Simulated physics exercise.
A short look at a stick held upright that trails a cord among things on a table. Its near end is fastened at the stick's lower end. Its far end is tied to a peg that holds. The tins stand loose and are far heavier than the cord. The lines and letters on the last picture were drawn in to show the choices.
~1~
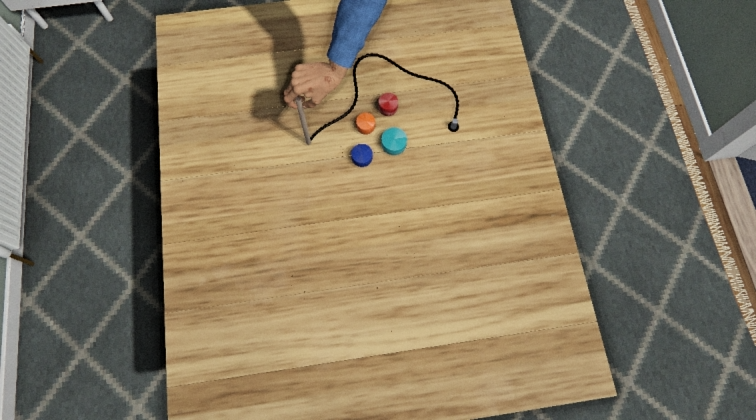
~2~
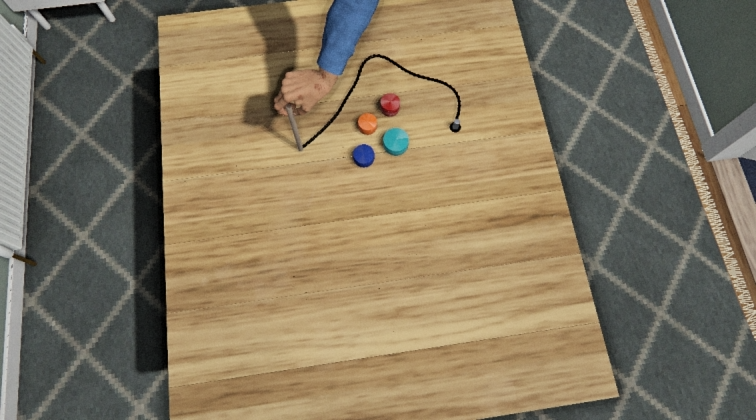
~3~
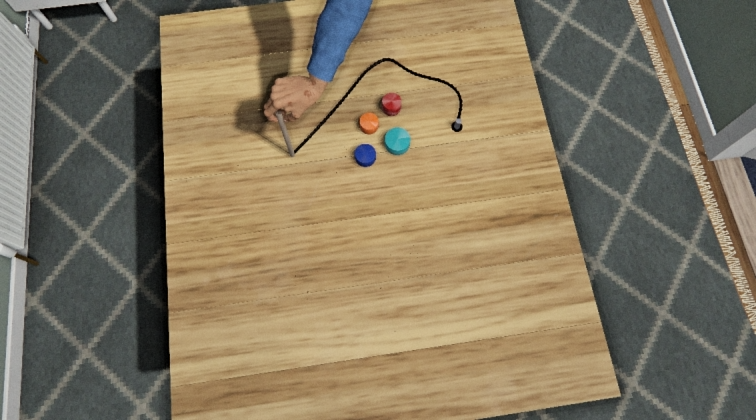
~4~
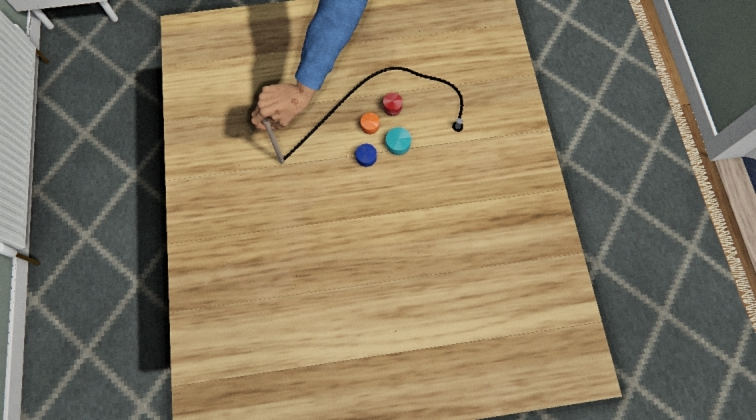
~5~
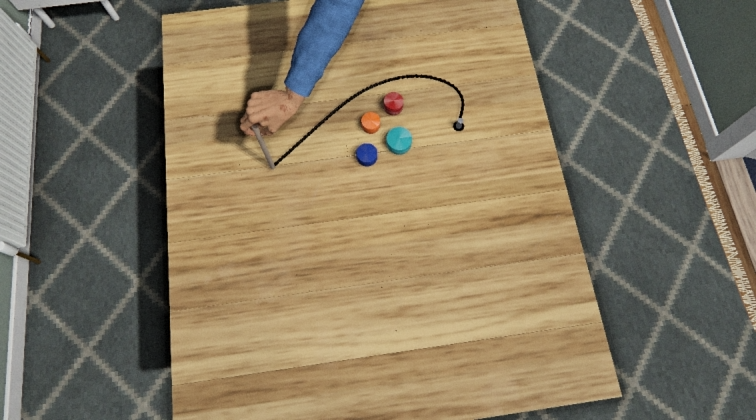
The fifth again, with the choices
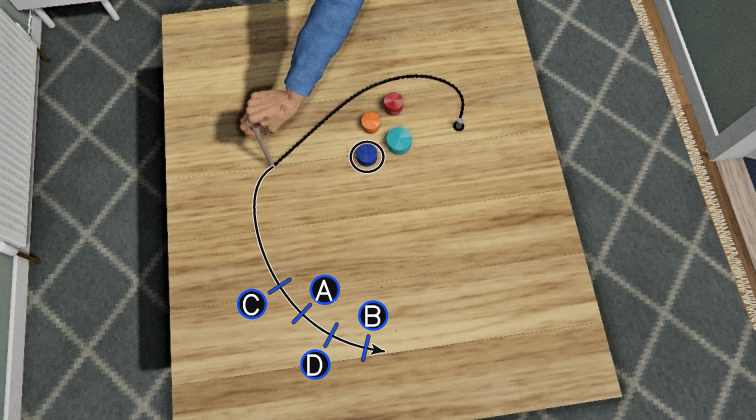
A hand at the end of a blue sleeve grips a thin stick over a pale wooden table, seen from high above in a room with a grey patterned carpet. Red, orange, turquoise and blue discs cluster right of the stick, below a black cord running to a small dark peg. The hand draws the stick left and slightly down, straightening the cord's curve, while the view barely shifts.
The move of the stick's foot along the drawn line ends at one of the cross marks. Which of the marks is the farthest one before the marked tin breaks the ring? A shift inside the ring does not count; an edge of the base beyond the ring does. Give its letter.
All is well up to C.
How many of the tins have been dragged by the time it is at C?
Three.
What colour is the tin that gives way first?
The red tin.
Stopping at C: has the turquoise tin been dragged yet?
Yes.
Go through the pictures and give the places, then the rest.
The first frame shows turquoise tin (394, 141); blue tin (362, 155); peg (454, 124).
The second frame shows peg (456, 125); orange tin (368, 124).
The third frame shows red tin (392, 104); turquoise tin (397, 141).
The fourth frame shows blue tin (366, 155); peg (459, 124).
The fifth frame shows orange tin (371, 123); red tin (393, 104); turquoise tin (399, 141).
On the marked copy, A at (302, 314); B at (366, 348); C at (280, 286); D at (331, 335); the ring at (367, 157); the route from (273, 167) via (278, 283) to (384, 351).
Following C. Soon after the start, foot of the stick (254, 206); blue tin (367, 155).
Later, foot of the stick (263, 251); red tin (394, 114); blue tin (367, 155).
In the end, foot of the stick (280, 286); orange tin (380, 138); red tin (396, 127); turquoise tin (402, 147); blue tin (367, 155); the blue tin is still in its ring.
As for the rest, A drags the ringed tin to (376, 165); B drags the ringed tin to (389, 178); D drags the ringed tin to (383, 173).
